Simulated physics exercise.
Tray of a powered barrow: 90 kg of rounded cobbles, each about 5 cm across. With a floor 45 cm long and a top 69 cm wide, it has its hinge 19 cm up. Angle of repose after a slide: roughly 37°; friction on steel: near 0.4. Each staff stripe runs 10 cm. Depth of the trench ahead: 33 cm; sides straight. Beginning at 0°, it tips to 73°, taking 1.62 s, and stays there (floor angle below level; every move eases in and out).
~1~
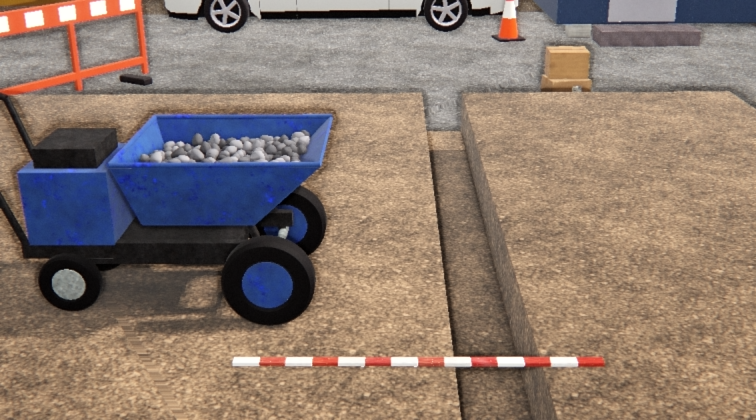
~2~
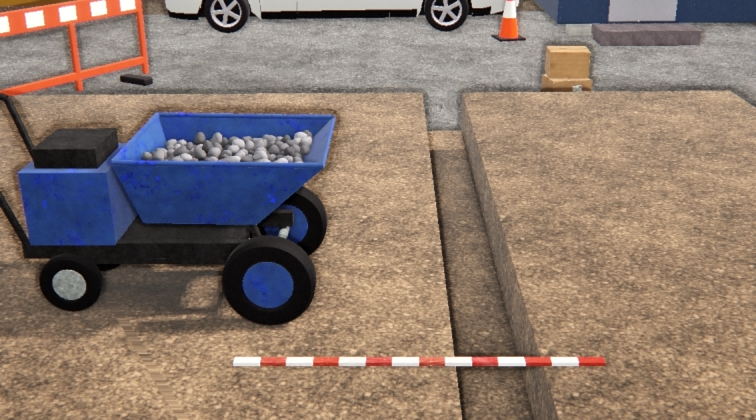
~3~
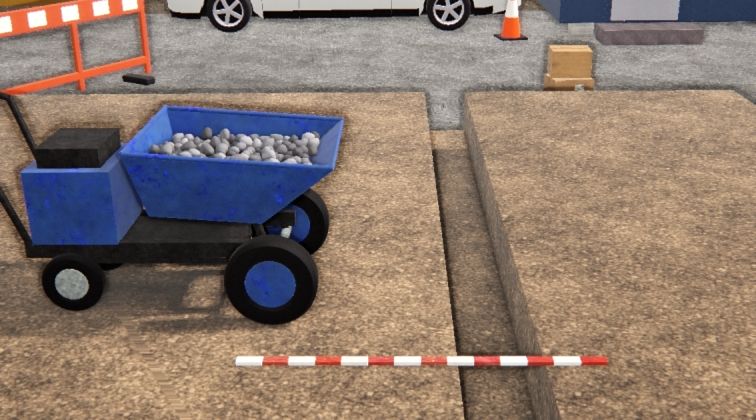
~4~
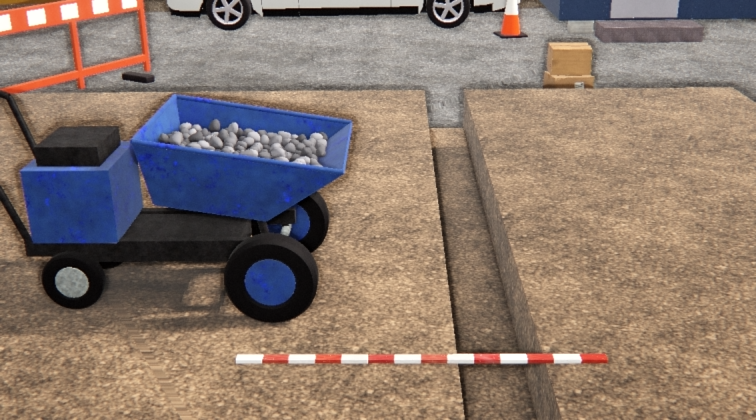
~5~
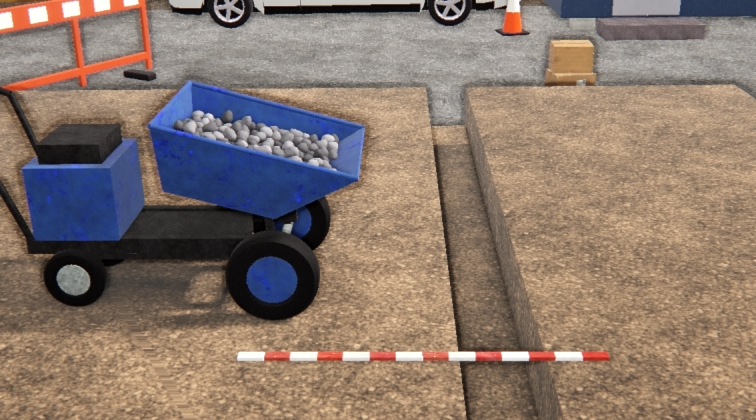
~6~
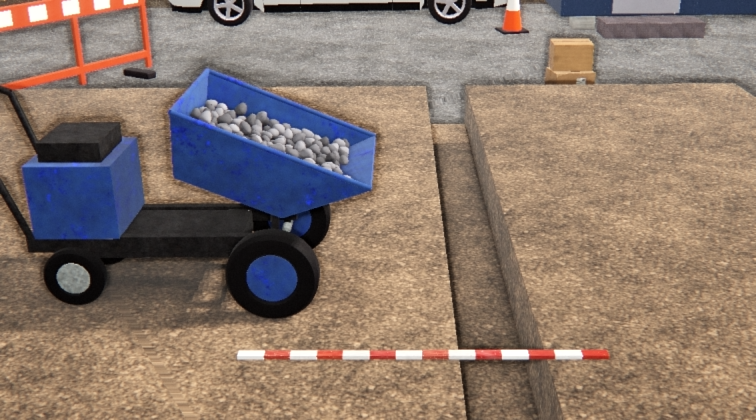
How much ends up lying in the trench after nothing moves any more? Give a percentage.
A share of about 66 per cent.
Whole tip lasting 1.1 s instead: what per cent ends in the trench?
My guess is near 70 percent.
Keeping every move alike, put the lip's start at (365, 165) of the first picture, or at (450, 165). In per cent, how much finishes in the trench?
First place roughly 100%, second roughly 10%.
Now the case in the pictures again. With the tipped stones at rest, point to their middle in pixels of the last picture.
Around (479, 327).
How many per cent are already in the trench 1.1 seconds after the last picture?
Around 40 per cent of it.
Then, 0.6 s after the last picture the floor is at 62°, 100 % in the tray; the foremost stones are at (416, 237).
Then, 1.1 s after the last picture the floor is at 73°, 34 % in the tray, 25 % short of the trench, 41 % in the trench; the foremost stones are at (515, 322).
Then, 1.5 s after the last picture the floor is at 73°, 11 % in the tray, 27 % short of the trench, 62 % in the trench; the foremost stones are at (520, 319).
Then, 3.4 s after the last picture the floor is at 73°, 8 % in the tray, 26 % short of the trench, 66 % in the trench; the foremost stones are at (525, 340).
